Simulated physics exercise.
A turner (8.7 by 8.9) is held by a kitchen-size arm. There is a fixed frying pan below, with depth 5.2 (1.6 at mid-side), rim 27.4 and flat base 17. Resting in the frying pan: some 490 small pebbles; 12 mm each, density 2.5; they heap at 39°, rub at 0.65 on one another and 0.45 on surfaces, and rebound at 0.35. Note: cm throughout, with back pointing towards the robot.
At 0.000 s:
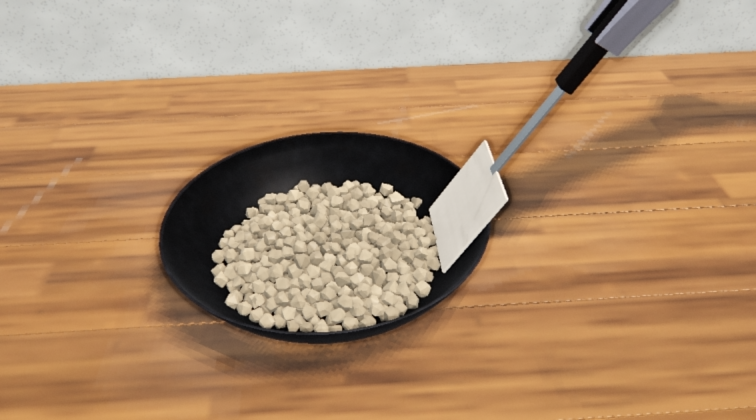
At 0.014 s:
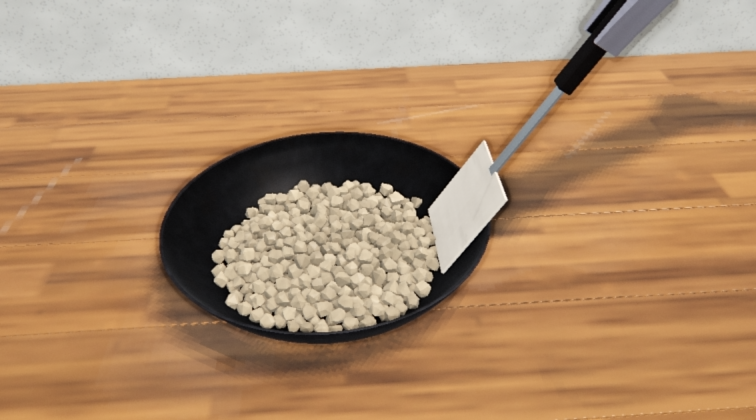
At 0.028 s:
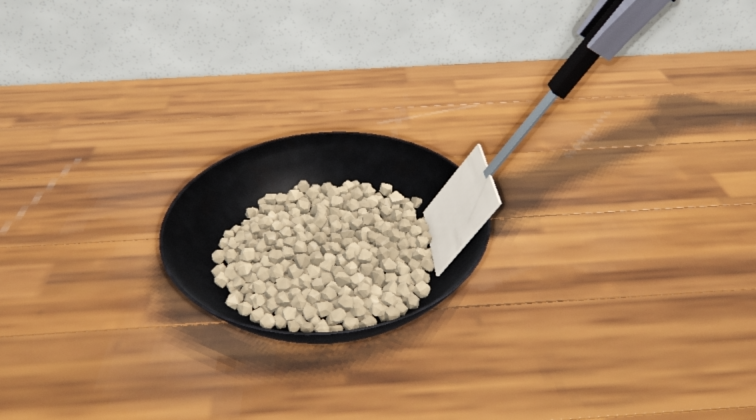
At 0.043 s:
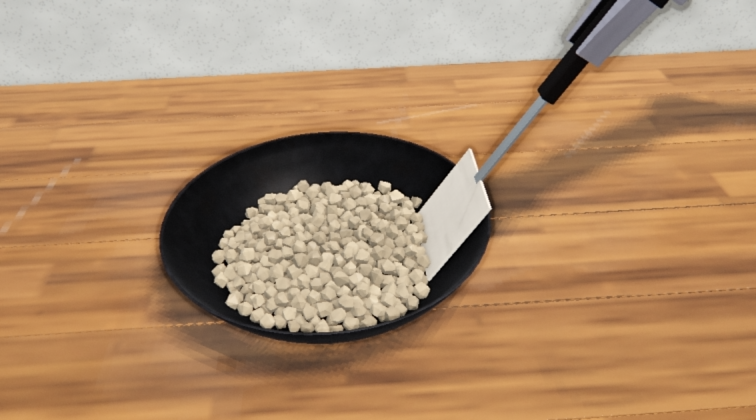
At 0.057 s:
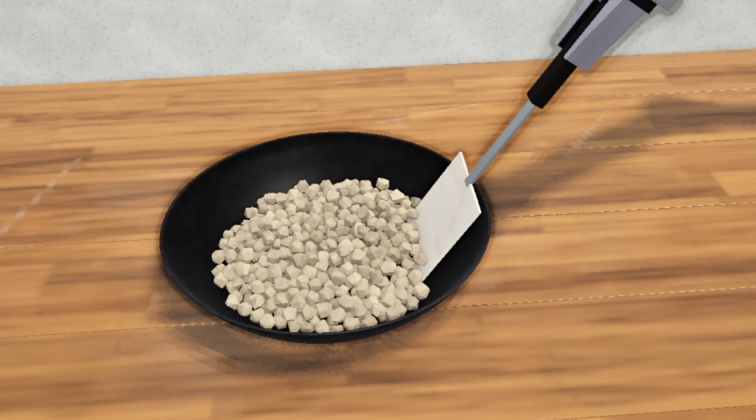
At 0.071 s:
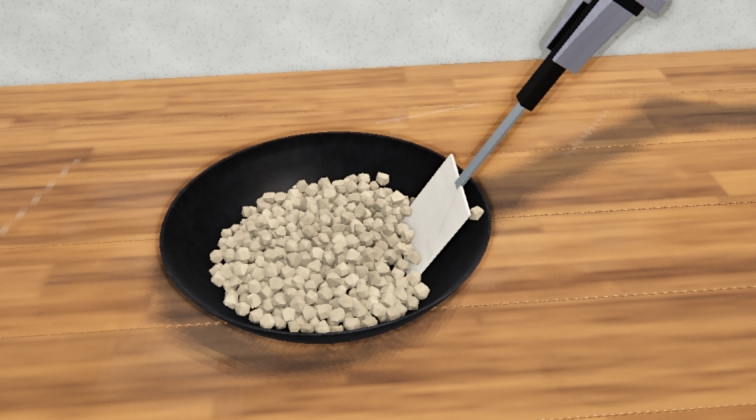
A grey and black robot arm reaches in from the upper right over a striped wooden worktop, seen from above at an angle, with a pale speckled wall behind. It holds a turner with a flat white blade at the right side of a round black frying pan heaped with beige pebbles. The blade slides slowly left and slightly down, nudging the nearest pebbles, while the pan and camera stay still.
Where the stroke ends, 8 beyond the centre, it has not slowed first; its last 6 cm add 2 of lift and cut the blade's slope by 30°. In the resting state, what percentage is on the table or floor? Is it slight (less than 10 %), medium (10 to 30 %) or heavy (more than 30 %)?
Slight.
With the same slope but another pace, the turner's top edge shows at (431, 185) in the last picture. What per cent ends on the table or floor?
That share would be about 25 percent.
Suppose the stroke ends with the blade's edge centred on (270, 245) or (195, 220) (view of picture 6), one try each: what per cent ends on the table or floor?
First try about 0 percent, second about 45 percent.
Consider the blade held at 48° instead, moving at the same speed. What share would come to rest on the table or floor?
Near 5 %.
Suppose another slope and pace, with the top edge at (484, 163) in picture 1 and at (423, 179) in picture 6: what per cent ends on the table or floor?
Close to 25 in a hundred.
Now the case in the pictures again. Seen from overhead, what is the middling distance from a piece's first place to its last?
Near 7 cm, measured level.
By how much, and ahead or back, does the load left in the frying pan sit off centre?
5.5 cm ahead.
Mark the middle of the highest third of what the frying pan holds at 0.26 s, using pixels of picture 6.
I'd say close to (223, 230).
After 0.16 s, sloping 57°, highest piece 17 above the table; 488 in the frying pan, 1 on the blade or in flight.
After 0.26 s, sloping 46°, highest piece 20 above the table; 488 in the frying pan, 1 on the blade or in flight.
After 0.50 s, sloping 27°, highest piece 7 above the table; 461 in the frying pan, 27 on the table or floor, 1 on the blade or in flight.
After 1.55 s, sloping 27°, highest piece 7 above the table; 461 in the frying pan, 28 on the table or floor.
In the end, 461 in the frying pan, 28 on the table or floor. That is 6 % on the table or floor.
